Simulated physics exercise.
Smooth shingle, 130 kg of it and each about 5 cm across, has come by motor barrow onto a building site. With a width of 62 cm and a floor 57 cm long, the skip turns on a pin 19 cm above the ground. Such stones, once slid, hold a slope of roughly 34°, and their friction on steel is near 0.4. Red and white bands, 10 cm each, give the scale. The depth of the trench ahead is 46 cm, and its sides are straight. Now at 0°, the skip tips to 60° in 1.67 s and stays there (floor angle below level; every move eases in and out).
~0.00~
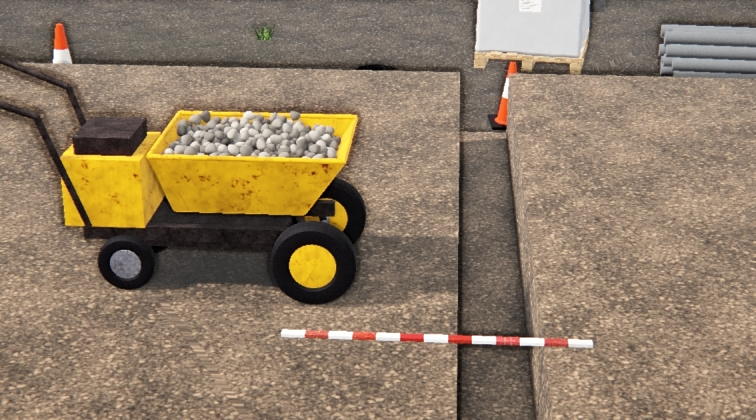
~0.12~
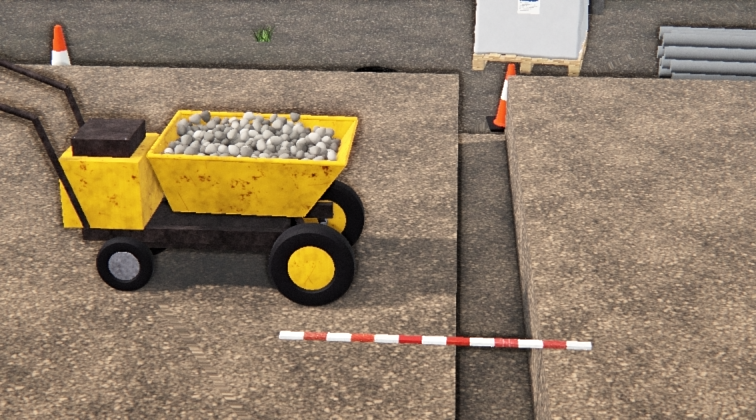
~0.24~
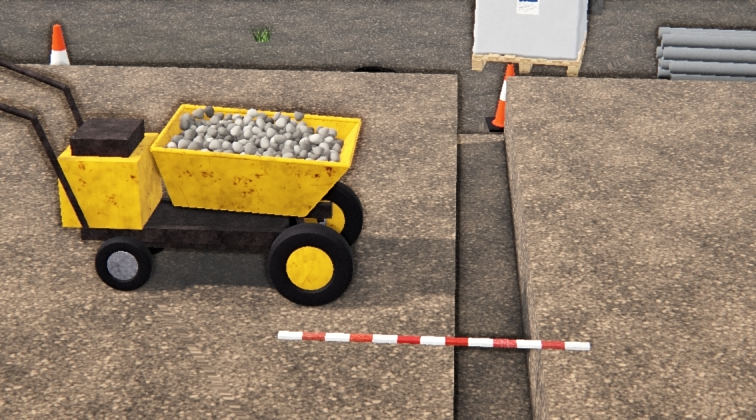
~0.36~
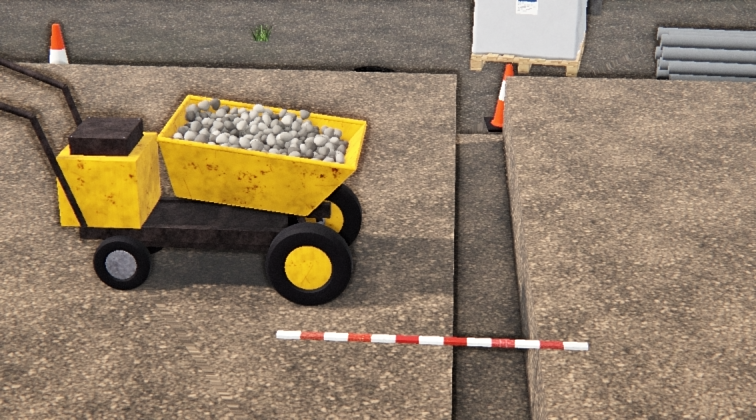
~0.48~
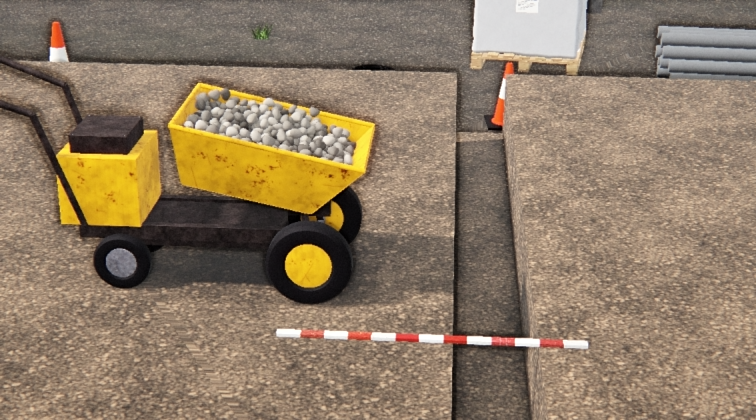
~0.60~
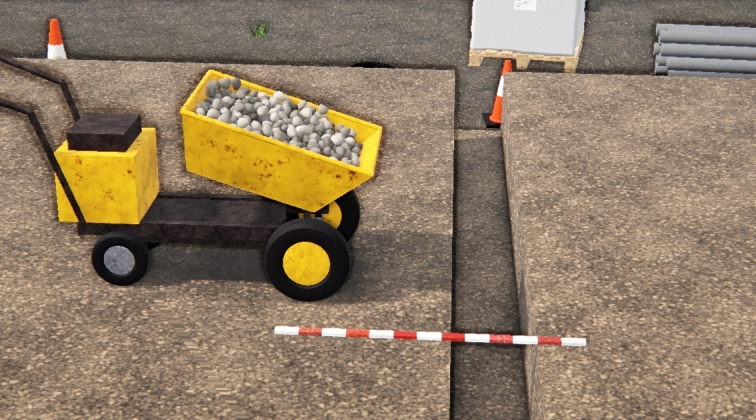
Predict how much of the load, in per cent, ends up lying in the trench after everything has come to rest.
Roughly 72 per cent of it.
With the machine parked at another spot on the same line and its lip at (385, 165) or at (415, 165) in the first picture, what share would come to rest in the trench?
Near 70 then near 55 percent.
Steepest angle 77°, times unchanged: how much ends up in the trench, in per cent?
Expect roughly 95 per cent.
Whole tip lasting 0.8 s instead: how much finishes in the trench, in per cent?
It'd be some 70 per cent.
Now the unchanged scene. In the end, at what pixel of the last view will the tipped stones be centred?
(485, 350).
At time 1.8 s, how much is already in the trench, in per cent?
At that moment: Approx. 25 %.
After 1.2 s the floor is at 51°; 100 % in the skip; the foremost stones are at (420, 184).
After 1.8 s the floor is at 60°; 66 % in the skip, 8 % short of the trench, 26 % in the trench; the foremost stones are at (520, 349).
After 2.1 s the floor is at 60°; 43 % in the skip, 9 % short of the trench, 48 % in the trench; the foremost stones are at (519, 342).
After 4.1 s the floor is at 60°; 17 % in the skip, 10 % short of the trench, 72 % in the trench; the foremost stones are at (522, 369).
